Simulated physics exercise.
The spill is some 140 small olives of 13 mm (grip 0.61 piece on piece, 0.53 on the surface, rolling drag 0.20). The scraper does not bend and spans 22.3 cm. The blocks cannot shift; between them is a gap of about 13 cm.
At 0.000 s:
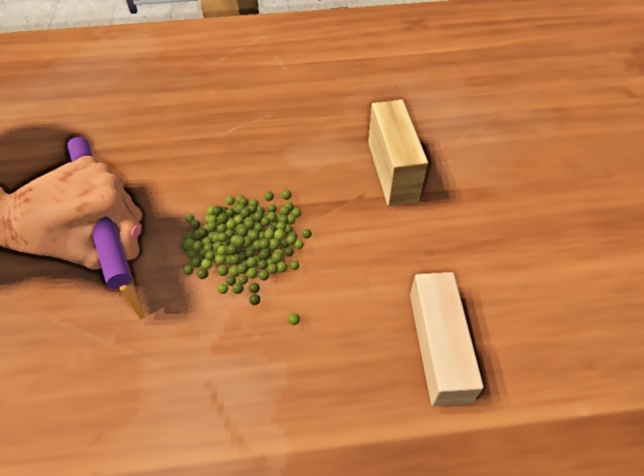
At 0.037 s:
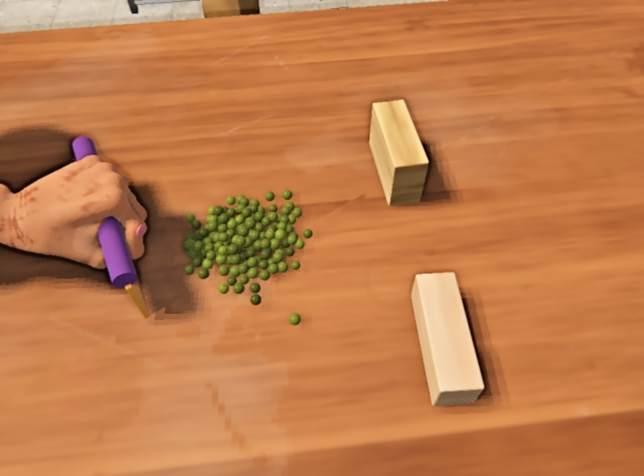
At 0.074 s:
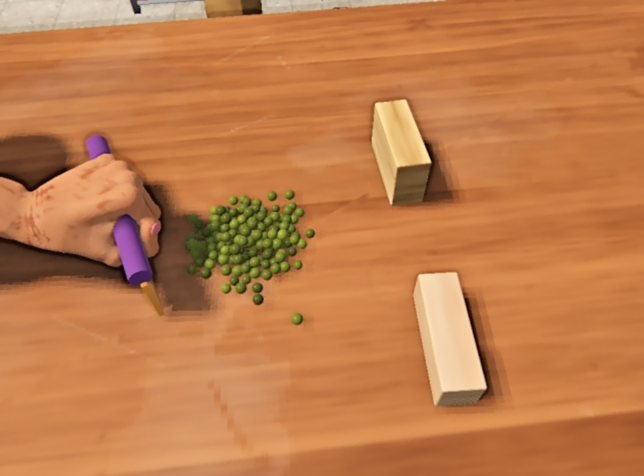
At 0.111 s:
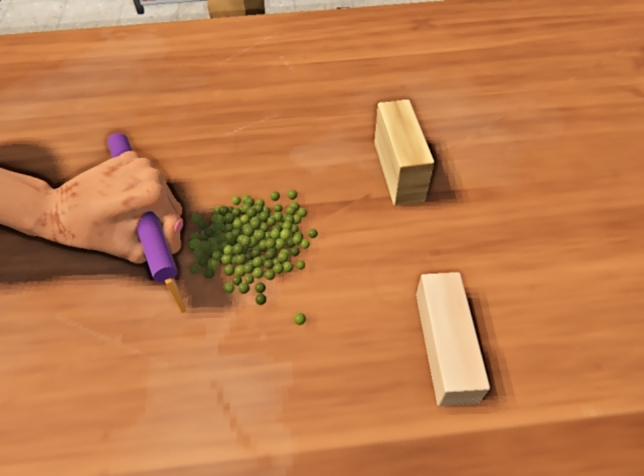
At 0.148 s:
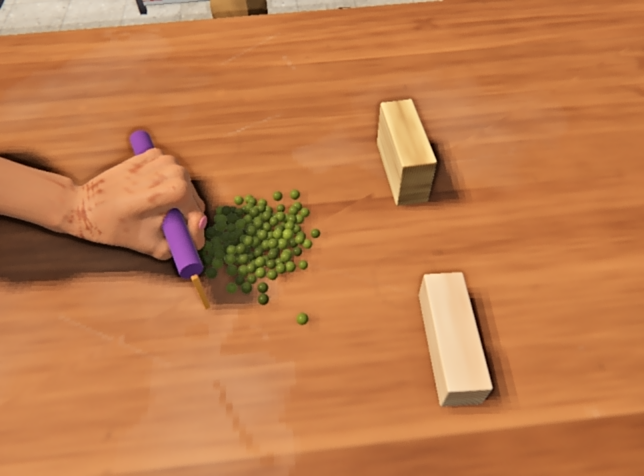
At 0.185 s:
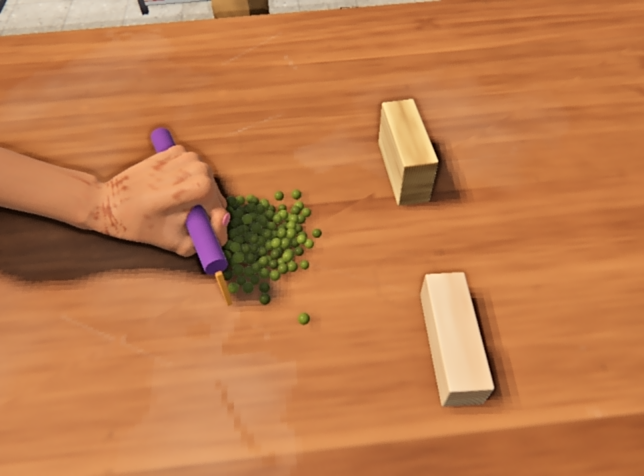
On a wooden table, a hand gripping a purple-handled tool slid it rightward into a loose pile of small green balls, nudging the nearest ones, while two wooden blocks sat still on the right.
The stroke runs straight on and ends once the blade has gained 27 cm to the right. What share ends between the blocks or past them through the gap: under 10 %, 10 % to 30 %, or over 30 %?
Through: Middling.
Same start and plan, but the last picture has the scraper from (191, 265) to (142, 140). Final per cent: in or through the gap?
Through 0.
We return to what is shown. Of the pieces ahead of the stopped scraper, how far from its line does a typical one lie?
Some 4 cm.
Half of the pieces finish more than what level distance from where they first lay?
Some 18 cm.
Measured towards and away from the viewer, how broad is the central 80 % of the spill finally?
Some 18 cm.
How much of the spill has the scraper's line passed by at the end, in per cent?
About 0 per cent.
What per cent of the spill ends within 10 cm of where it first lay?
About 0 per cent.
After 0.37 s, scraper 20 cm from its start, spill 17 cm wide; held up before the blocks 100 %.
Then, at 0.56 s, scraper 27 cm from its start, spill 21 cm wide; in or through the gap 15 %, held up before the blocks 85 %.
After 0.72 s, scraper 27 cm from its start, spill 21 cm wide; in or through the gap 20 %, round the far block 5 %, held up before the blocks 80 %.
At rest (0.9 s), in or through the gap 20 %, round the near block 0 %, round the far block 5 %, held up before the blocks 80 %.
